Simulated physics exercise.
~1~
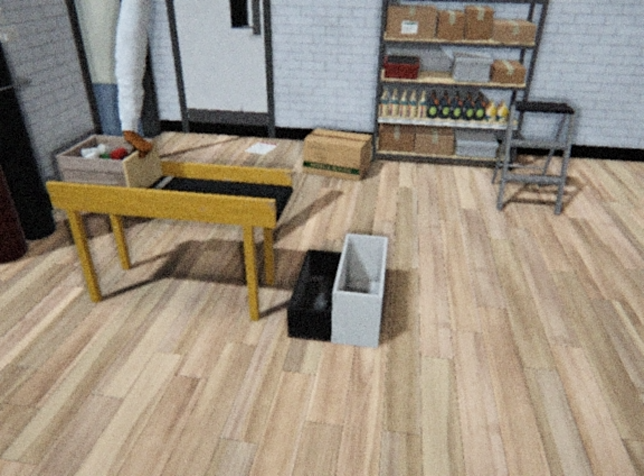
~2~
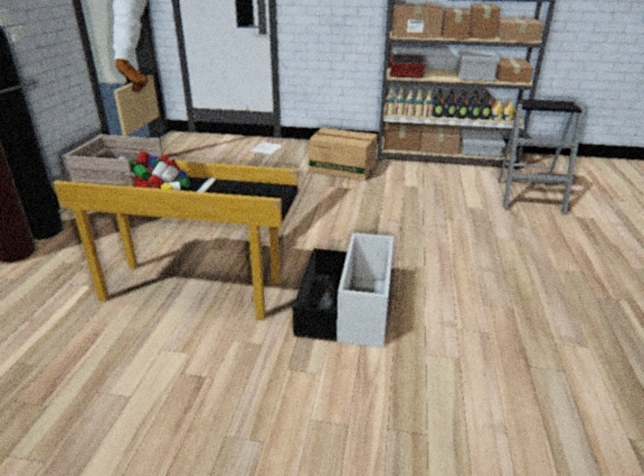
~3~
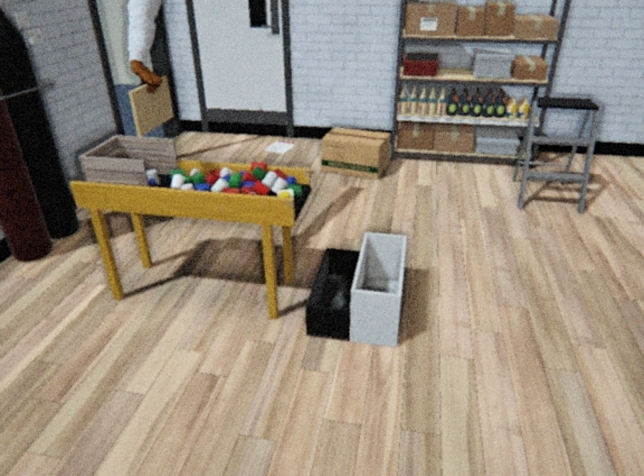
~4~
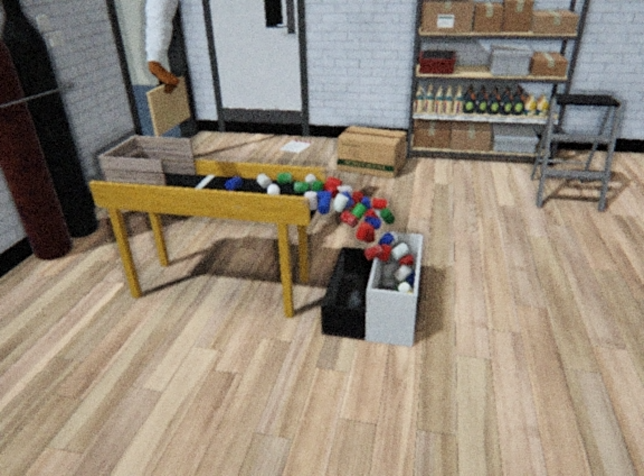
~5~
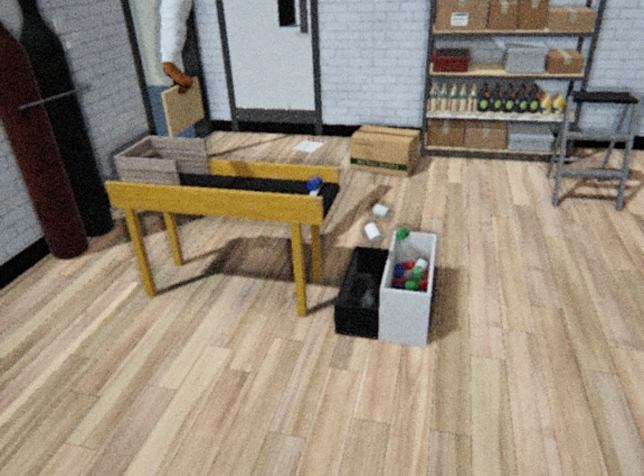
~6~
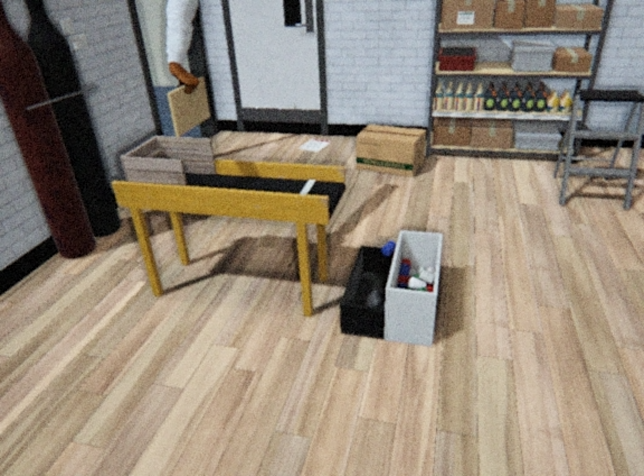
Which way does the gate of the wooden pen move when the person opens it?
The gate moves upward, lifted clear of the pen by the person standing behind the table.
